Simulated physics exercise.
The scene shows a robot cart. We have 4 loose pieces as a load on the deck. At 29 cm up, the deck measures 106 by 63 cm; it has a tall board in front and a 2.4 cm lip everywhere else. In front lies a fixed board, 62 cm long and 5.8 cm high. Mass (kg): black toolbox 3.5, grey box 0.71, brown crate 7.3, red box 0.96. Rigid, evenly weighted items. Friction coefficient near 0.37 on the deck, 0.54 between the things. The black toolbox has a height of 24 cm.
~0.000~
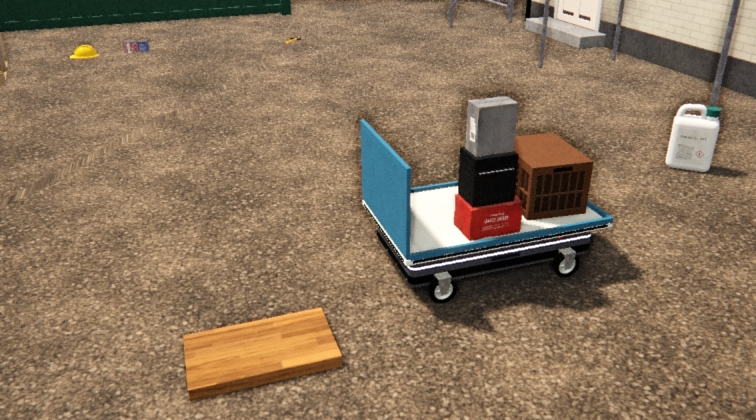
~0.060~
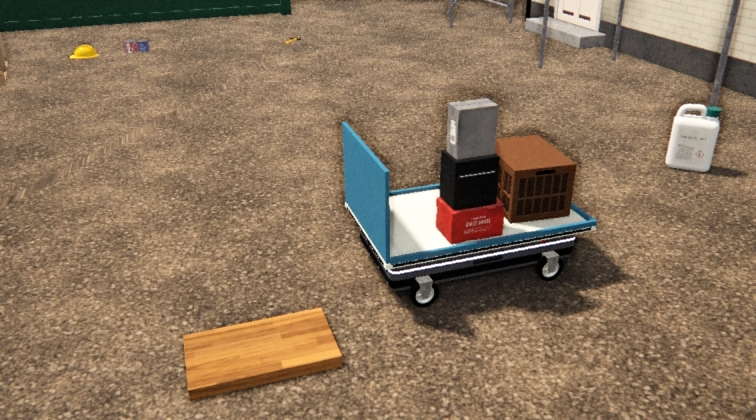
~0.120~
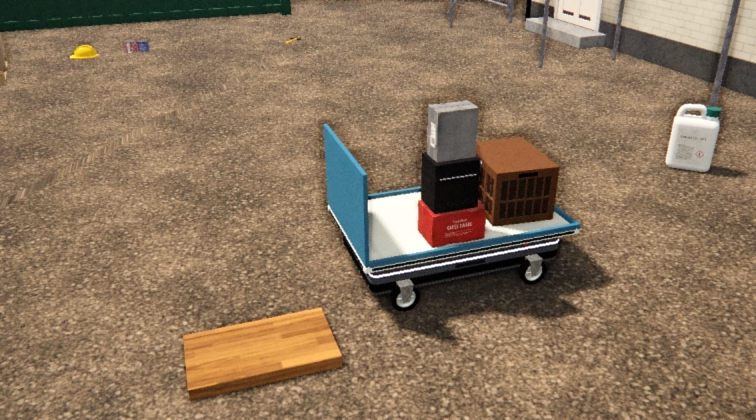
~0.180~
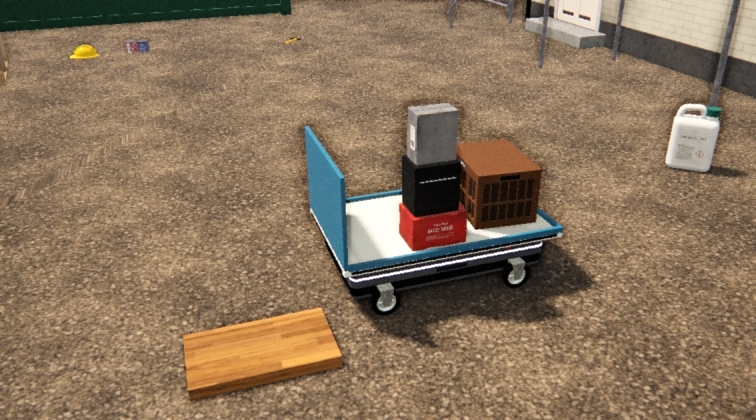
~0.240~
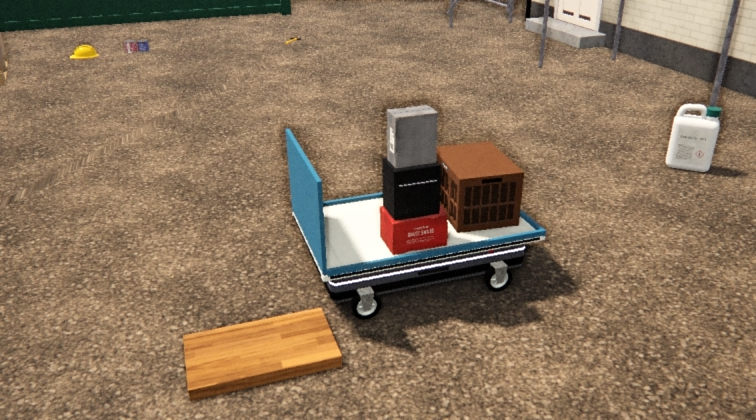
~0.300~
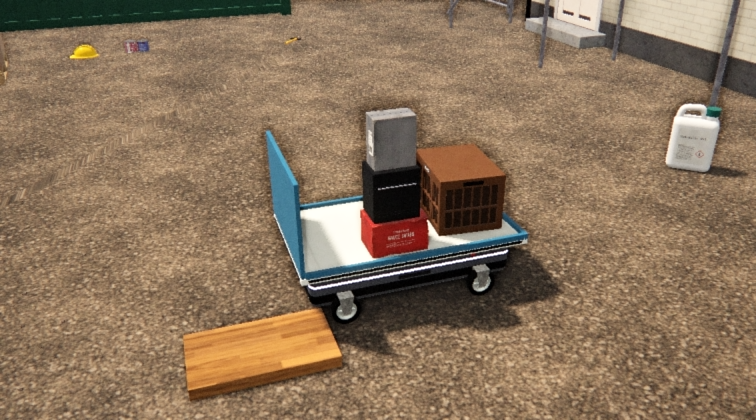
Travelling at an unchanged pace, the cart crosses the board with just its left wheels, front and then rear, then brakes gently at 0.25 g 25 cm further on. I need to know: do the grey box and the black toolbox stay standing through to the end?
Grey box: No, it falls. Black toolbox: No, it falls.
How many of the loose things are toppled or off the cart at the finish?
Count: 3.
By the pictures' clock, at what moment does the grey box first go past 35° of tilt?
Time: Approximately 0.8 s.
By 0.60 s, 96 cm covered; grey box tilted 24° near (308, 125); black toolbox tilted 20° near (302, 181); red box tilted 19°.
By 0.90 s, 144 cm covered; grey box tilted 37° near (209, 130); black toolbox tilted 36° near (190, 186); red box tilted 41°.
By 1.10 s, 176 cm covered; grey box now off the cart; black toolbox on its side near (113, 225); red box tilted 49°.
By 1.50 s, 237 cm covered; black toolbox on its side; red box on its side; brown crate tilted 4°.
When it is over (2.4 s), off the cart and tipped over, grey box; lying over on the deck, black toolbox and red box; brown crate within 10 cm of the start. End places, in pixels of the last picture, grey box near (57, 238).
